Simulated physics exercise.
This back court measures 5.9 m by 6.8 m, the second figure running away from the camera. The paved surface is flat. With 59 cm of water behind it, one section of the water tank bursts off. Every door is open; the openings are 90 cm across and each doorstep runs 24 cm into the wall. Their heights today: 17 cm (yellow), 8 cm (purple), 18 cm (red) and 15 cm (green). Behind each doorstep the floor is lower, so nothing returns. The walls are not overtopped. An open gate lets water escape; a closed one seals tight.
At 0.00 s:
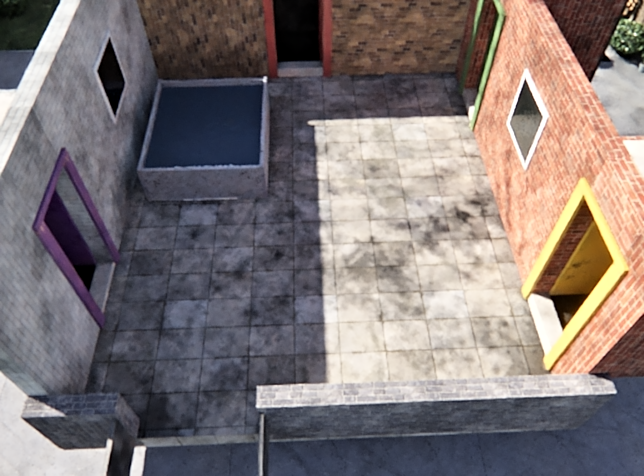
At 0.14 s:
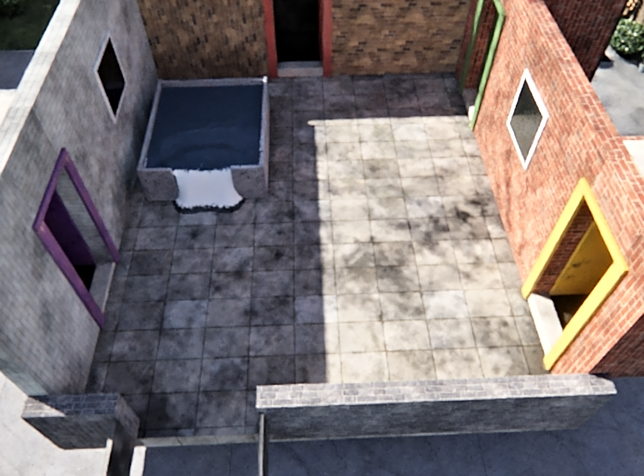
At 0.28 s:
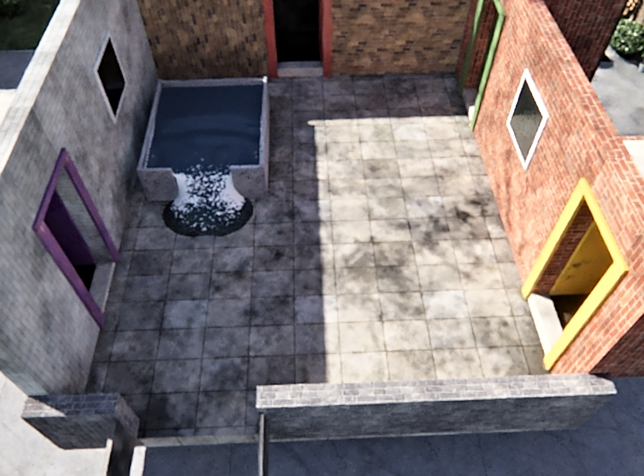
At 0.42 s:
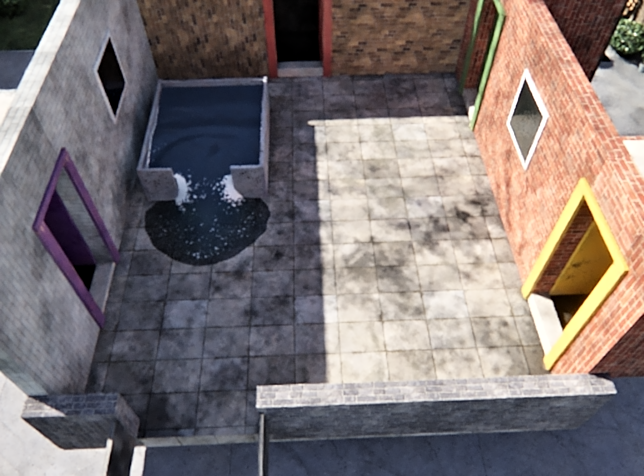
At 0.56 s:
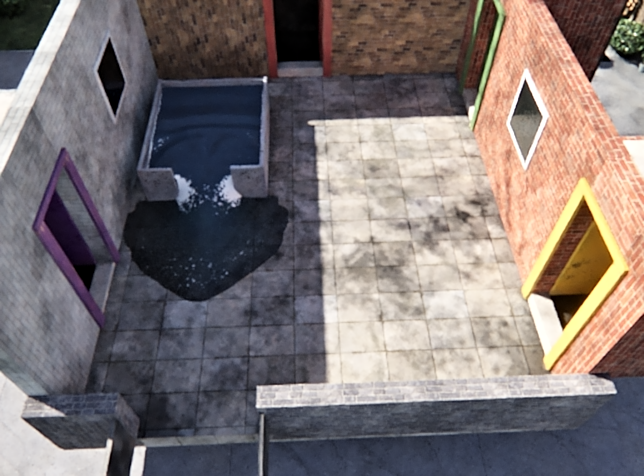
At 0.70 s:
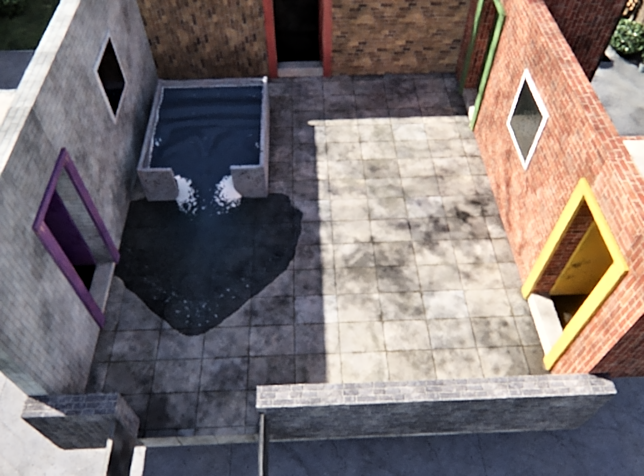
The footage shows a walled, paved court with purple, yellow, green and red doorways, where the front of a raised water tank bursts open and dark water pours through the gap, spreading across the left side of the floor.
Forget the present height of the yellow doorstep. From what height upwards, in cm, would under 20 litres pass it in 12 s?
About 7 cm.
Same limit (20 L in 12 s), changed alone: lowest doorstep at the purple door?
About 9.5 cm at purple.
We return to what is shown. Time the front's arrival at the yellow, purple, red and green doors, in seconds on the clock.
Yellow 3.6 s, purple 0.8 s, red 11.5 s, green 7.5 s.
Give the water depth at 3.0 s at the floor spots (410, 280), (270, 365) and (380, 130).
About 1, 3 and 0 cm.
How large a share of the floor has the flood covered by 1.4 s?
About 30 per cent.
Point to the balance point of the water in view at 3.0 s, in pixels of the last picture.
Around (216, 219).
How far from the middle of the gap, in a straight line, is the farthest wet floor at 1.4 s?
Some 3.8 m out.
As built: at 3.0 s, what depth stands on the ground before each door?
Depths in cm: Yellow 0, purple 11, red 0, green 0.
After 1.4 s water covers 30 % of the floor, deepest (32 cm) near (209, 205); it has not reached the yellow door.
After 3.0 s water covers 40 % of the floor, deepest (27 cm) near (94, 420); it has not reached the yellow door.
After 12.0 s water covers 90 % of the floor, deepest (6 cm) near (507, 403); 6 cm at the yellow door, 0 litres in over its 17 cm doorstep.
At the yellow door as built, the water arrived by 3.6 s and peaked near 12 cm at 6.8 s.
With a doorstep of 6.5 cm, 29 litres would have come in within the 12 s; with 8.5 cm, 9 litres. So under 20 litres takes about 7 cm.
